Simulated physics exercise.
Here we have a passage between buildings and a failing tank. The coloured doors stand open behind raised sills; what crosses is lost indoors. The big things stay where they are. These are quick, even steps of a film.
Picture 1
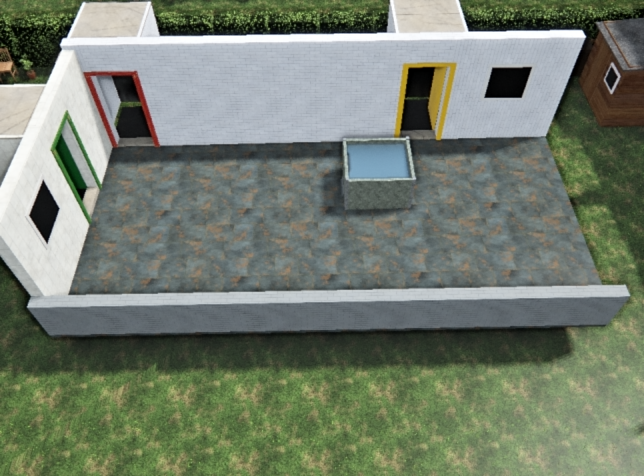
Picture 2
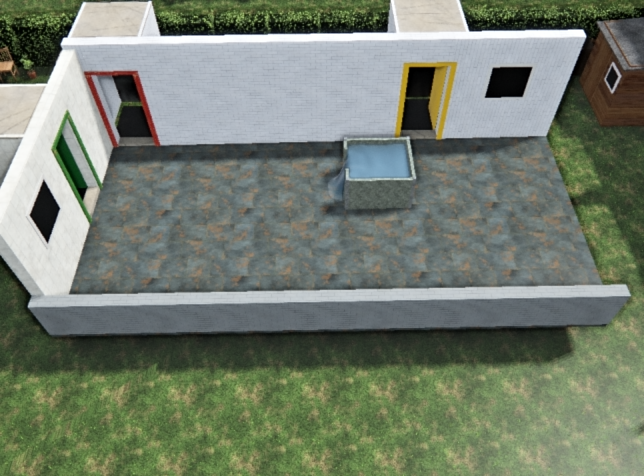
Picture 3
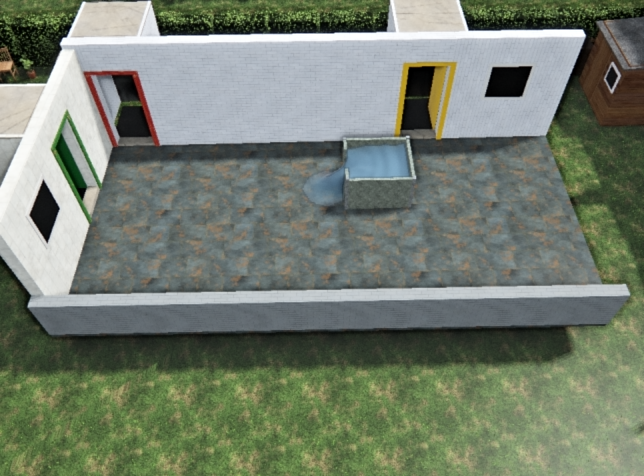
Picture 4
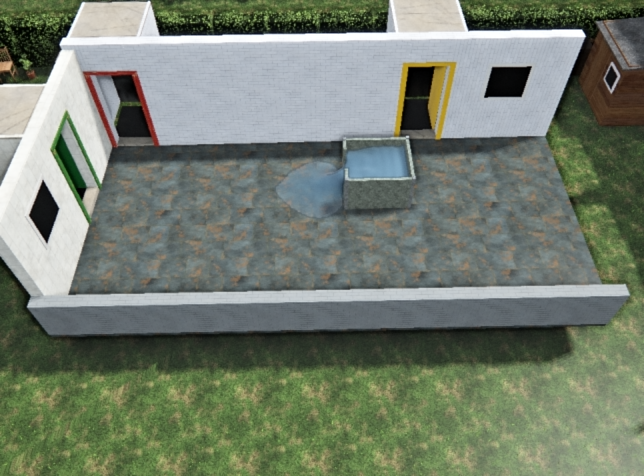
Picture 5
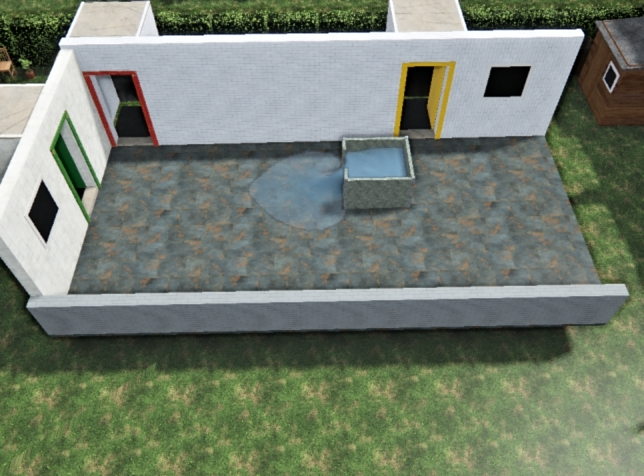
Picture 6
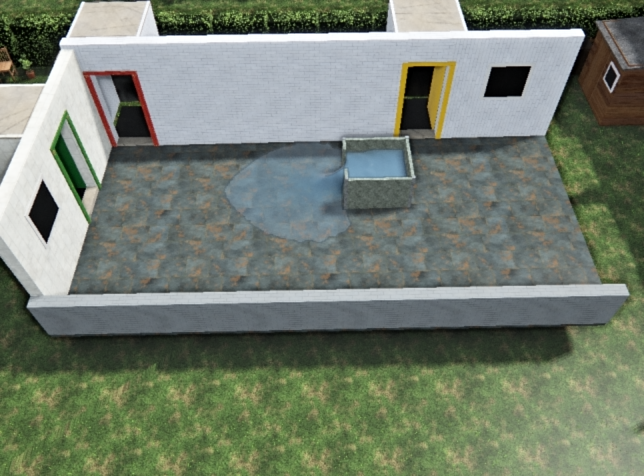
Walled stone-paved yard with red, green and yellow door surrounds, water pouring from a tank's left side and spreading leftward across the paving.
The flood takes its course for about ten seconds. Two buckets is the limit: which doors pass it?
The red door lets in a lot; the yellow door admits no more than that; the green door admits no more than that.
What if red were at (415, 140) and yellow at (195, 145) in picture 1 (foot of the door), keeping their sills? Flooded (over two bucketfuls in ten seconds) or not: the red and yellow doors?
In short: The red one stays under, the yellow one takes less.
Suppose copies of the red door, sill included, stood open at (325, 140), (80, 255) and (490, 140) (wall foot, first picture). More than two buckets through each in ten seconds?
In that order: Takes less, passes that mark, lets less in.
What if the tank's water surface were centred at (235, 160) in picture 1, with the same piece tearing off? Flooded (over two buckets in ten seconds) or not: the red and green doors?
Red floods; green passes that mark.
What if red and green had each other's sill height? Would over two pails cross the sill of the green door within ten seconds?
In short: Green door takes more.
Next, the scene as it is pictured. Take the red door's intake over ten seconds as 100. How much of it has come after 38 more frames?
About 85 per cent.
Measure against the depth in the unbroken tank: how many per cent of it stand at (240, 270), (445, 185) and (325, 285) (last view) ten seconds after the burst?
In that order: 4, 0 and 4 per cent.
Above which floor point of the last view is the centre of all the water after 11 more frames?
At about (277, 192).
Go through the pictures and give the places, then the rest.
In the first picture, the water tank at (378, 161) is whole and still.
In the second picture, water pours out at (347, 177) and has run to (331, 194).
In the third picture, water pours out at (347, 178) and has run to (307, 191).
In the fourth picture, the front is at (280, 191), out from the gap at (346, 179).
In the fifth picture, water pours out at (346, 179) and has run to (253, 190).
In the sixth picture, water pours out at (346, 179) and has run to (229, 190).
A moment on, water covers 30 % of the floor; the red door not reached, the yellow door not reached, the green door not reached.
Next, water covers 45 % of the floor; the red door wet at the sill, nothing in, the yellow door not reached, the green door wet at the sill, nothing in.
Then, water covers 45 % of the floor; the red door under two buckets in, the yellow door not reached, the green door under two buckets in.
Later, water covers 40 % of the floor; the red door over two buckets in, the yellow door not reached, the green door under two buckets in.
In the end, water covers 50 % of the floor; the red door over two buckets in, the yellow door not reached, the green door under two buckets in.
